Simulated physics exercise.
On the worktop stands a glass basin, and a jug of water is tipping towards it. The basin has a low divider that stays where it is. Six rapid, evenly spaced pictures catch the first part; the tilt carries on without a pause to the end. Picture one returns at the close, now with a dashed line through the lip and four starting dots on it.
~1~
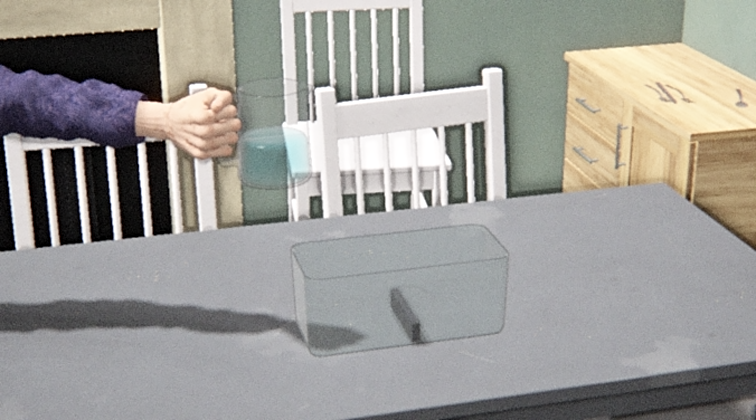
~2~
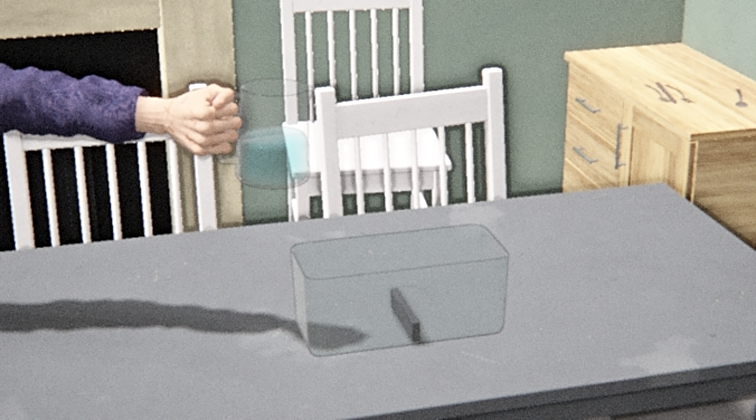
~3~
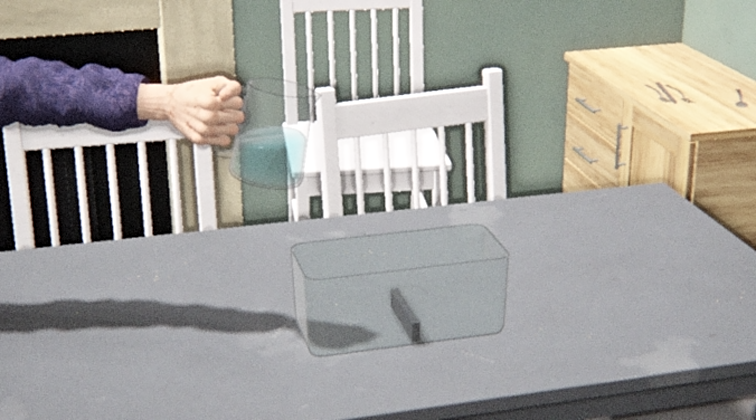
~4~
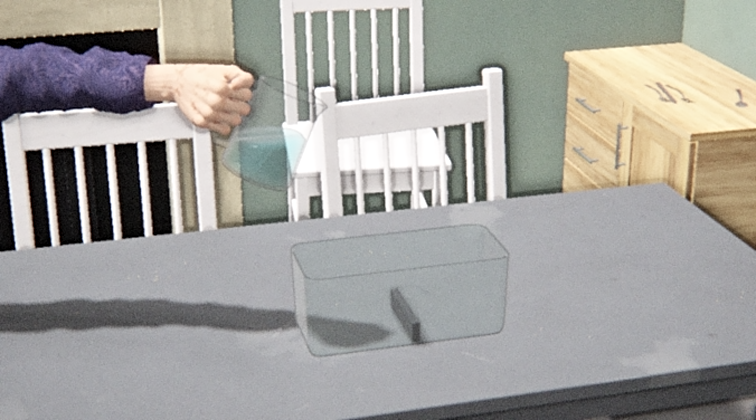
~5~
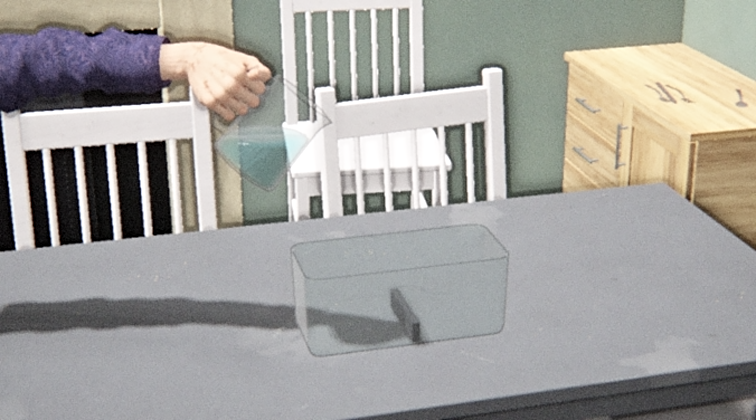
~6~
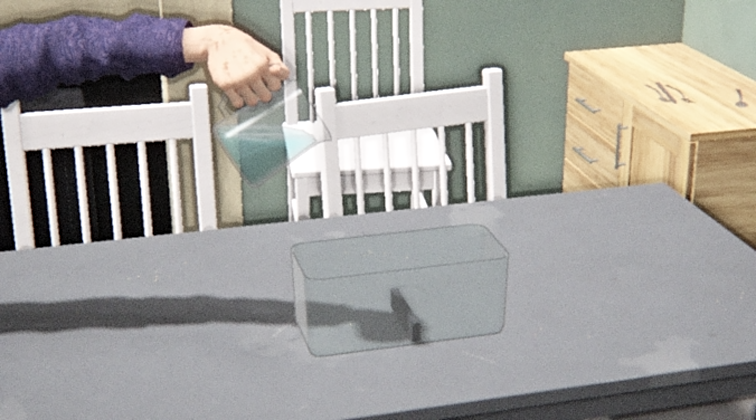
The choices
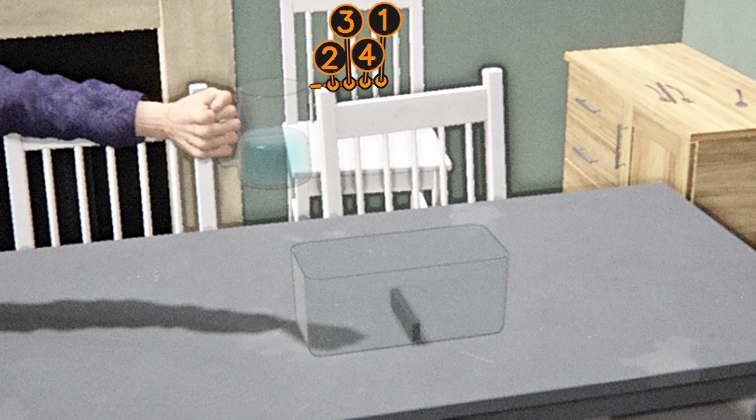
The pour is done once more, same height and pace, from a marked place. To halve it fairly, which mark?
Choose 2.
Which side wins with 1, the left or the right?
More ends on the right.
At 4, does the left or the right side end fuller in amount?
The right side.
In orange, 1 at (380, 80); 2 at (333, 84); 3 at (349, 83); 4 at (365, 82).
With 1, about 13 % ends left of the wall and 84 % right of it; 3 % is lost outside.
With 2, about 49 % ends left of the wall and 50 % right of it.
With 3, about 12 % ends left of the wall and 86 % right of it.
With 4, about 10 % ends left of the wall and 87 % right of it; 3 % is lost outside.
